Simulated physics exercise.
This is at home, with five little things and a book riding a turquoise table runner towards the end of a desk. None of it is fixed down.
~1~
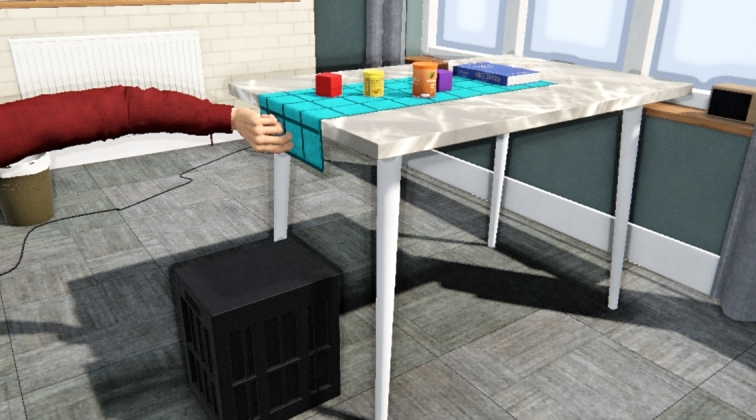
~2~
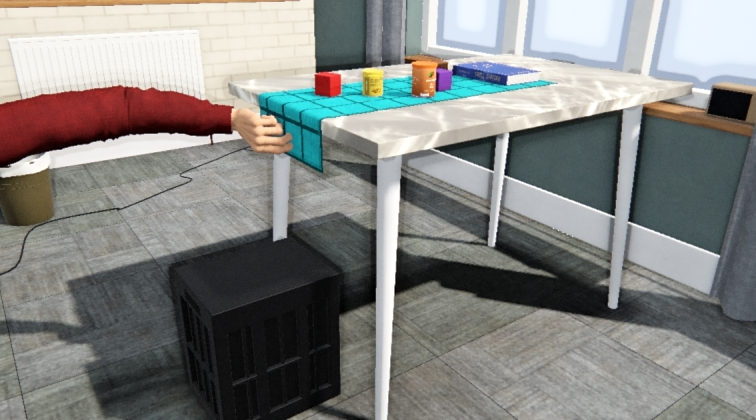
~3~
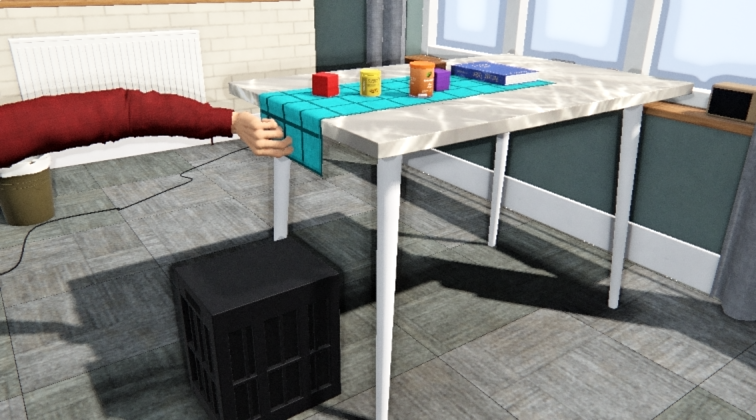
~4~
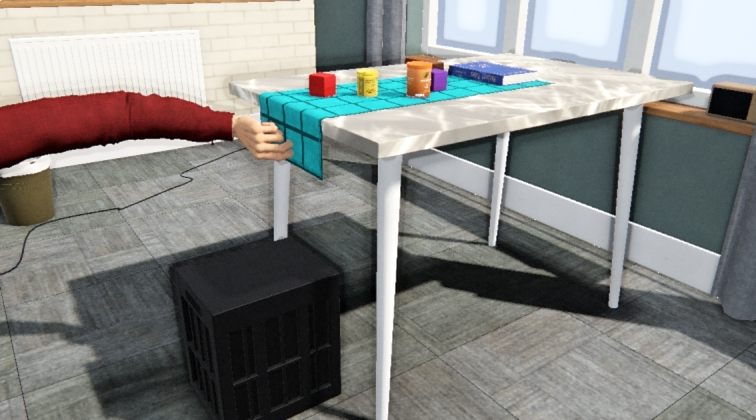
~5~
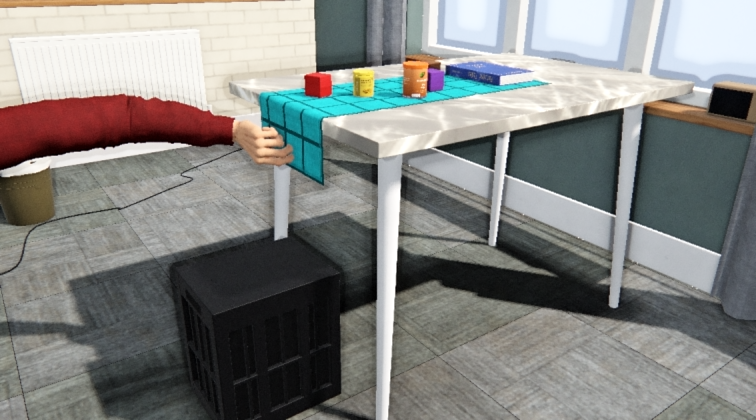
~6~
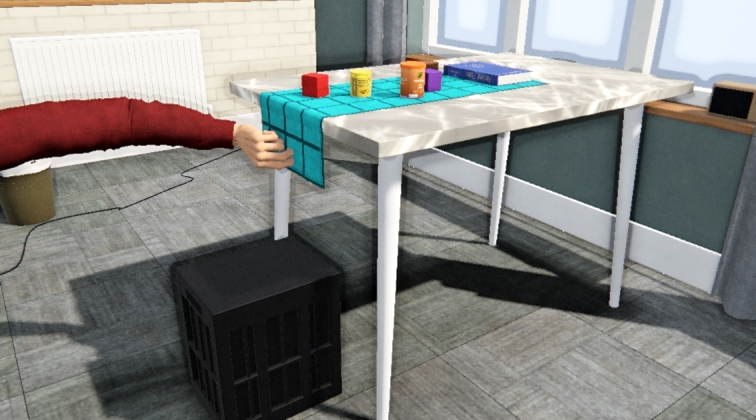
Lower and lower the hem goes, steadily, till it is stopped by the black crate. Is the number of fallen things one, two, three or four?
It is two.
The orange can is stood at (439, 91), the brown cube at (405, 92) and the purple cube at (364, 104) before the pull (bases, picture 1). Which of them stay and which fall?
The orange can stays aboard, the brown cube stays aboard, the purple cube is lost.
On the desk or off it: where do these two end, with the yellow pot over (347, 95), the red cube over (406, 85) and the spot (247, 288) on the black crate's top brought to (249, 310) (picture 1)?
Observed: Yellow pot departs; red cube remains seated.
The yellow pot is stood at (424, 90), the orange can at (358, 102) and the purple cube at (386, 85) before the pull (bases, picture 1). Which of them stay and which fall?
Record - yellow pot retained; orange can lost; purple cube retained.
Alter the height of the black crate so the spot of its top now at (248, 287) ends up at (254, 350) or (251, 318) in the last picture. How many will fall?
The tally is 4 and 3.
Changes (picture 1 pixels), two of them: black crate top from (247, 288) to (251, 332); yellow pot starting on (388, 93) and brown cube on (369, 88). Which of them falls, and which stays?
Outcome: Yellow pot is gone; brown cube is gone.
Soon after, hem near (292, 228); red cube gone.
Then, hem on the crate; red cube and yellow pot gone.
At rest, hem on the crate; red cube and yellow pot gone. It carries off two.
